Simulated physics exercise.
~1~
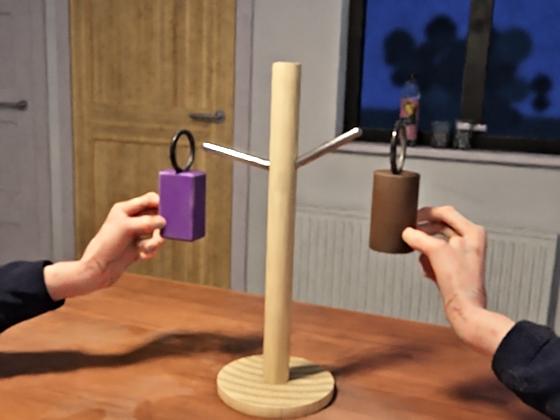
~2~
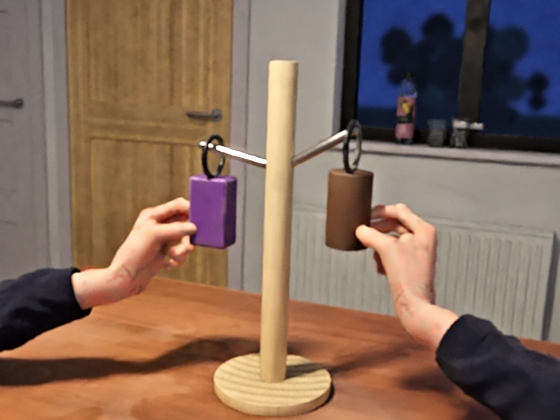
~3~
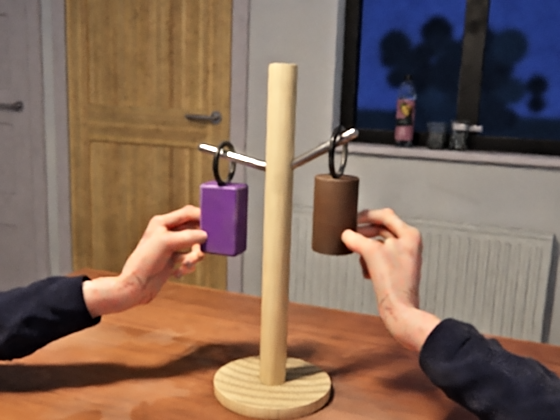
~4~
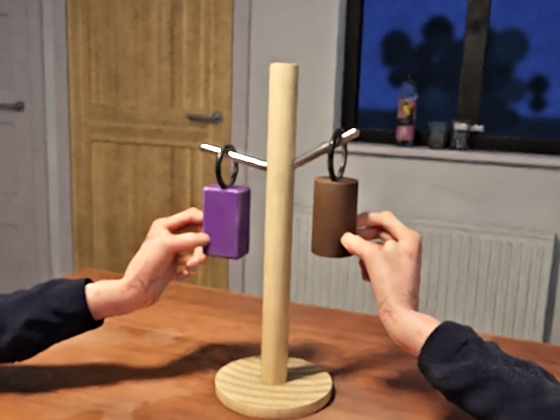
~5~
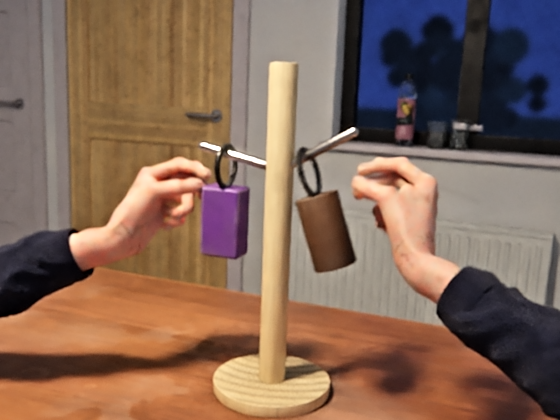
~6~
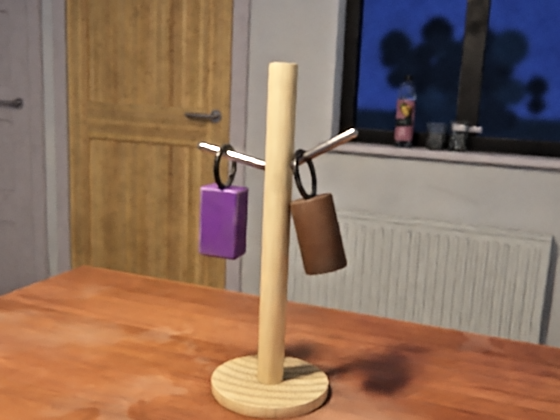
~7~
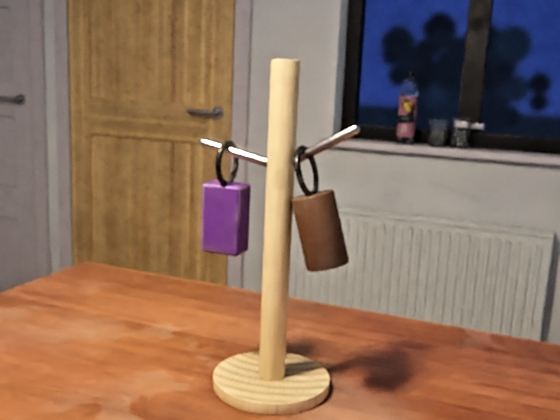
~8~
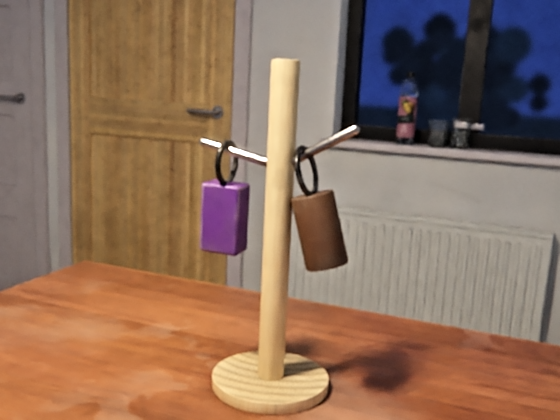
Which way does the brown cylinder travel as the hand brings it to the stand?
It moves to the left, toward the upright post, as its ring goes over the peg.
